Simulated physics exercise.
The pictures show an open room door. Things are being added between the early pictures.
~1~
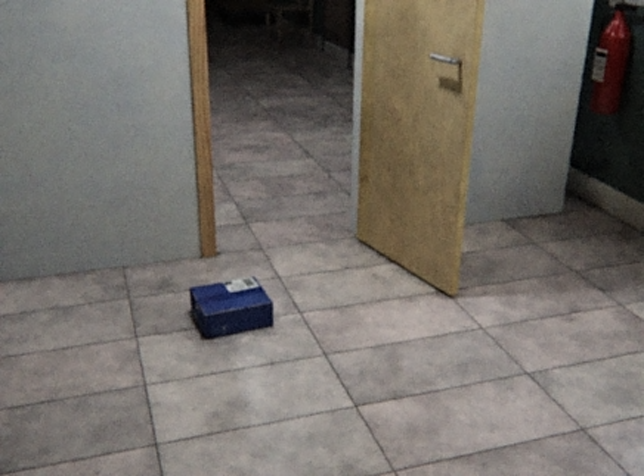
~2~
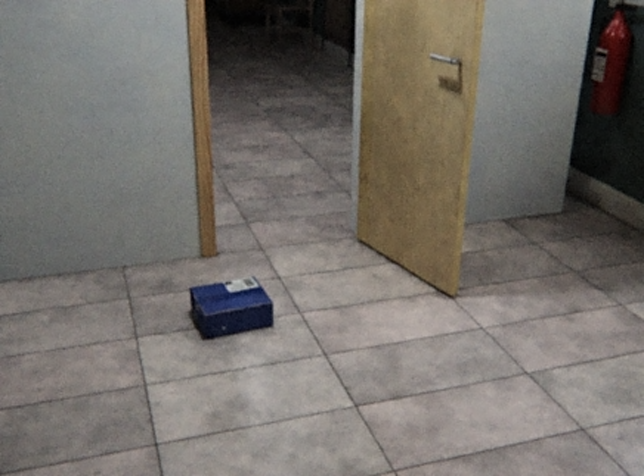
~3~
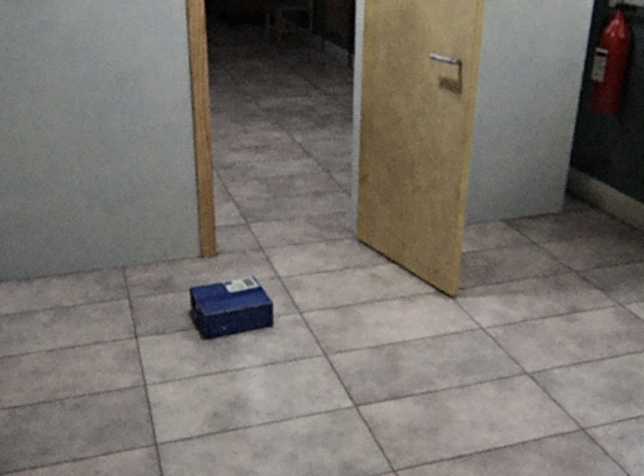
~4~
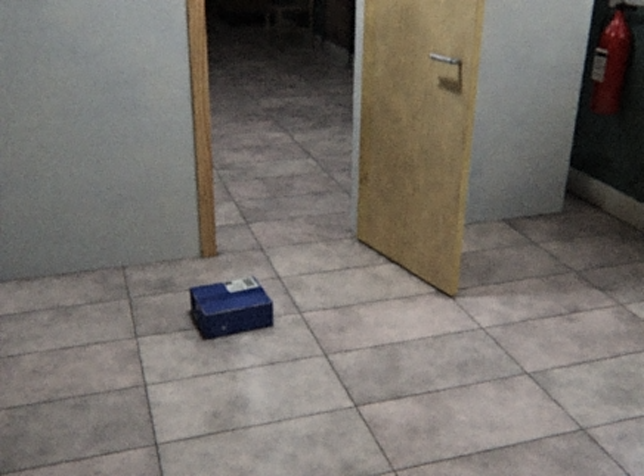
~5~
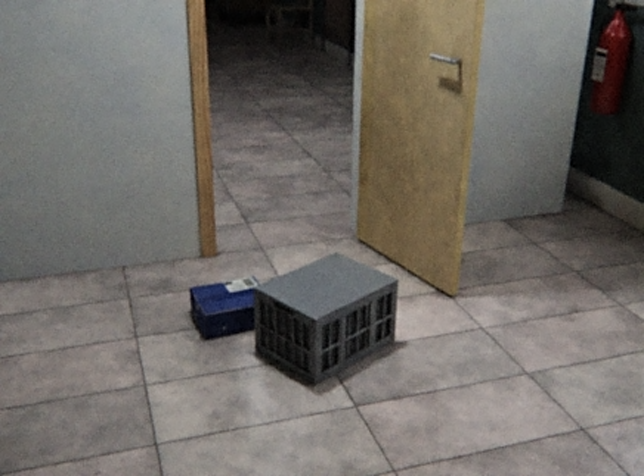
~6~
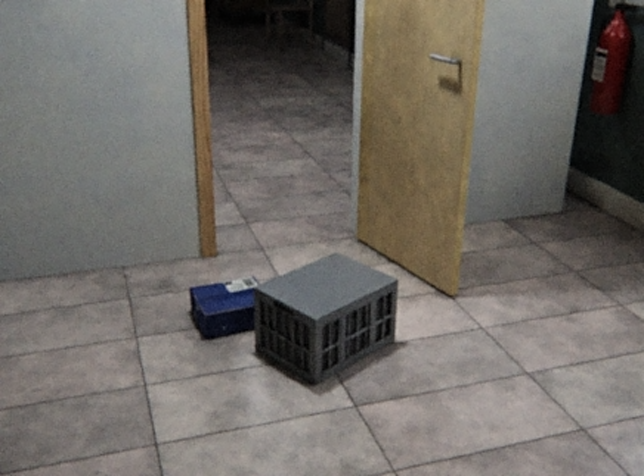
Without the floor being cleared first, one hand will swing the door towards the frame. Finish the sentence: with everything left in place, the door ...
The door swings fully into its frame.
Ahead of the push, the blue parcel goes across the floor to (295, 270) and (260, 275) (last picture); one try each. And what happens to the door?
Try one: Gets held up; try two: Gets held up.
Then, 0.60 s past the last view, open by 84°.
Then, 1.20 s past the last view, open by 47°.
Then, 1.70 s past the last view, open by 16°.
Finally, open by 0°; both still in place. Final places as the last picture's camera would see them, grey chest near (326, 315).
